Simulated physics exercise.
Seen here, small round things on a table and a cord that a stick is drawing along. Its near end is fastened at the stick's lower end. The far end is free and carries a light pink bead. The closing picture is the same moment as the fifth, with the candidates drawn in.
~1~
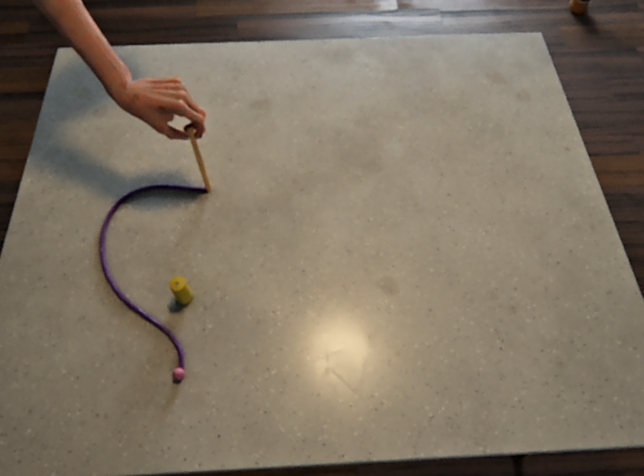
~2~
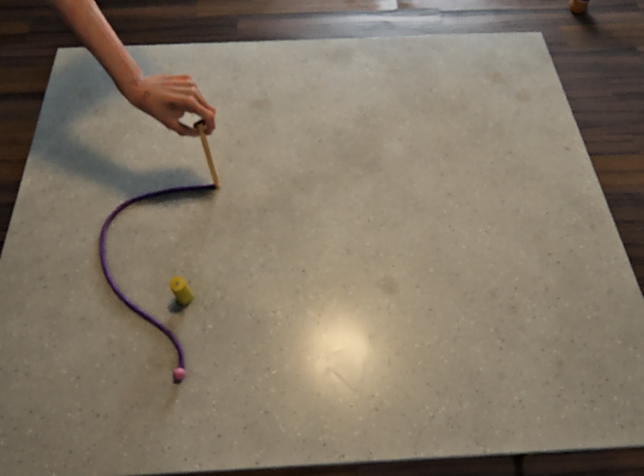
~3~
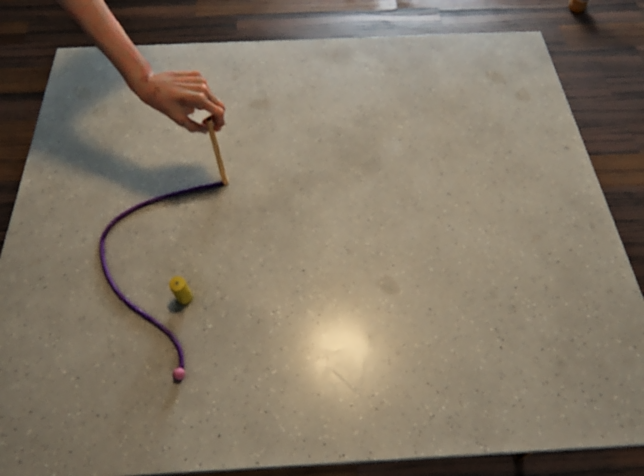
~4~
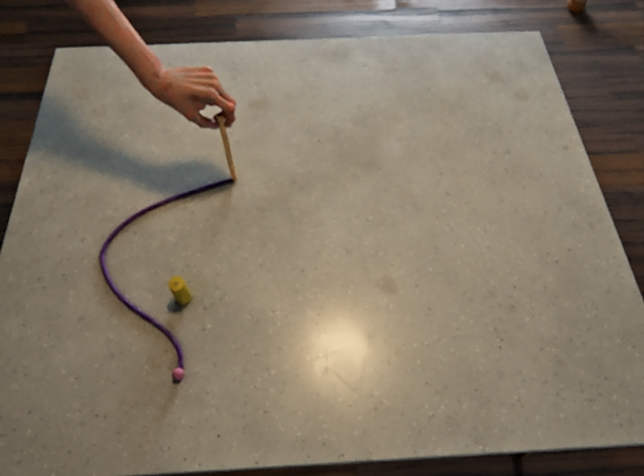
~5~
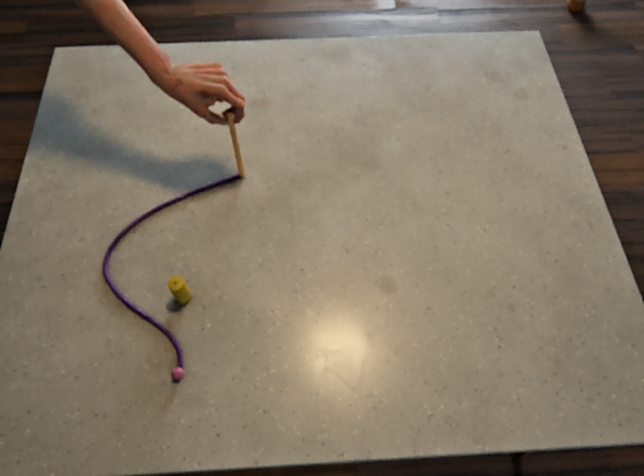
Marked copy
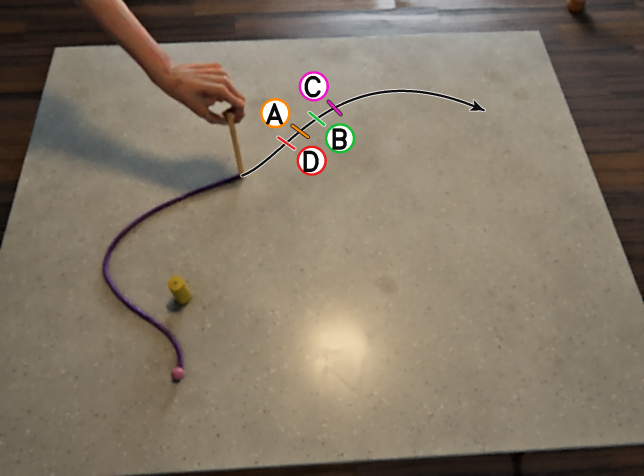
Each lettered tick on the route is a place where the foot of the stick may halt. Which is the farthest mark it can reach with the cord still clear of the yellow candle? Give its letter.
Stop at A.
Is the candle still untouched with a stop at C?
No.
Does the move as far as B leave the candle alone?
No.
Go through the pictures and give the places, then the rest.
In the first frame, free end (178, 374); yellow candle (181, 291).
In the second frame, free end (179, 374); yellow candle (181, 291).
In the third frame, free end (179, 374); yellow candle (181, 291).
In the fourth frame, free end (178, 374); yellow candle (180, 291).
In the fifth frame, free end (177, 374); yellow candle (180, 290).
On the marked copy, A at (300, 131); B at (317, 119); C at (335, 108); D at (286, 143); the route from (242, 176) via (354, 99) to (484, 110).
With A. Early on, foot of the stick (265, 162), middle of the cord (139, 248), free end (177, 373).
Further on, foot of the stick (284, 146), middle of the cord (171, 238), free end (177, 373).
At the end, foot of the stick (300, 132), middle of the cord (198, 227), free end (178, 370); nothing has been touched.
As for the rest, B brings the cord against the candle; C brings the cord against the candle; D is safe but short.
